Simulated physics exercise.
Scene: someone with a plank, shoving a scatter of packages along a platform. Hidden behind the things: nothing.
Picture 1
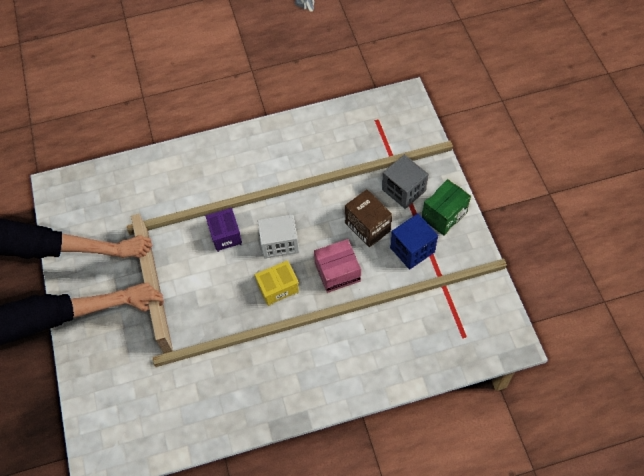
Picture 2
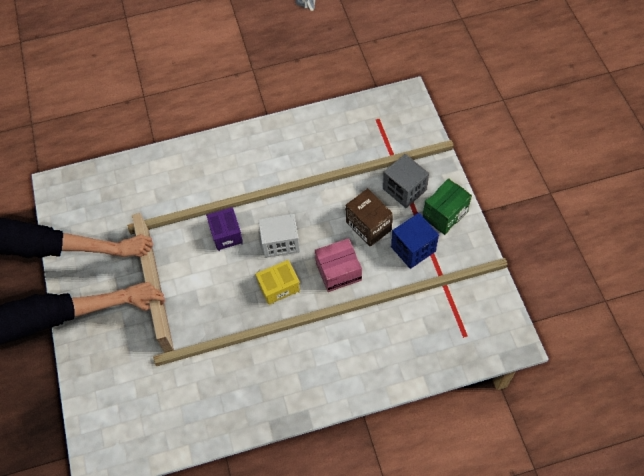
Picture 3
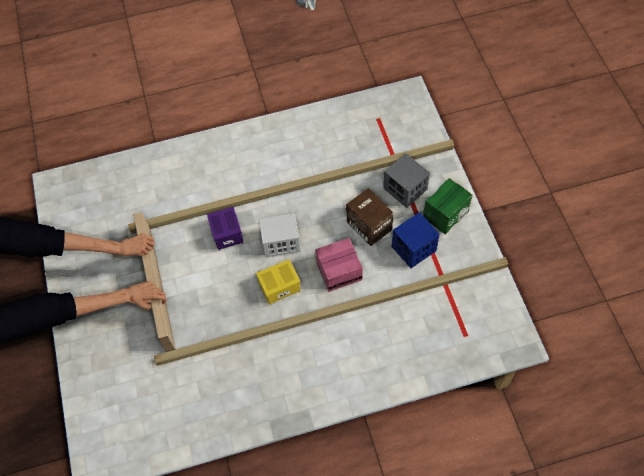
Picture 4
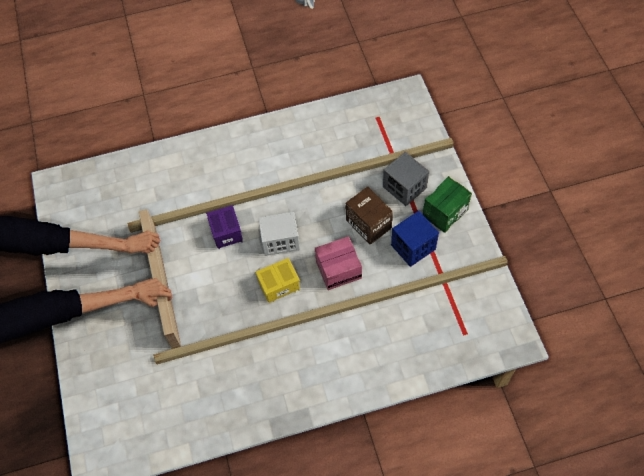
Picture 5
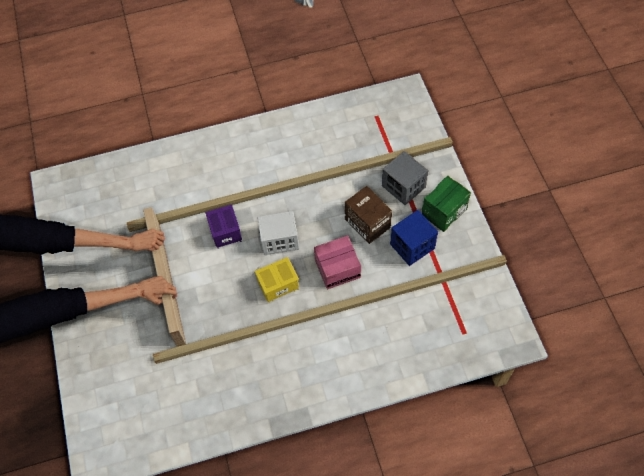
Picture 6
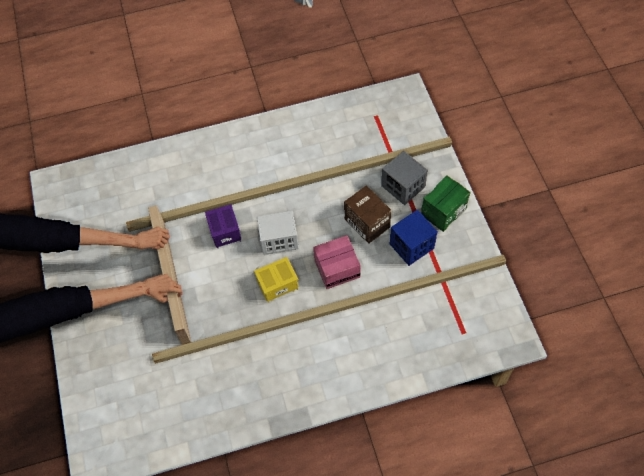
A wooden plank, gripped by two hands in dark sleeves, rests at the left end of two rails on a pale platform, then slides slightly right toward a purple box. The scattered colored boxes, some near a red line, stay still, with a gap remaining before the plank.
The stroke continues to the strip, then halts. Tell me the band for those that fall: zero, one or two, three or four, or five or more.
In the end, the drop-off count sits at one or a two.
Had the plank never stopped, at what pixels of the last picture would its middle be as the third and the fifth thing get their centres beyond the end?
Around (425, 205); afterwards around (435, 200).
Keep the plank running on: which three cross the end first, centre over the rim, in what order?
Blue crate, green parcel, pink parcel.
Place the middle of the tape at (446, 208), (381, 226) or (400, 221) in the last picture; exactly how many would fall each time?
Per try: 5; 0; 1.
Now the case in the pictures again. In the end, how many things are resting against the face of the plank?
3 in contact.
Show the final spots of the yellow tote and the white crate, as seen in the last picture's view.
About (445, 236), and about (431, 209).
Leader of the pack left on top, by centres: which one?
Answer: The pink parcel.
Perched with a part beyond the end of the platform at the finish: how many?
The overhang total is 1.
A little later, none off yet; green parcel at rest near (445, 204); grey crate at rest near (404, 178); blue crate at rest near (413, 238).
Next, none off yet; green parcel shifted a little near (461, 194); grey crate shifted a little near (413, 173); blue crate shifted well along near (467, 228).
When it is over, the number that fall off is one or two; down, blue crate and green parcel.
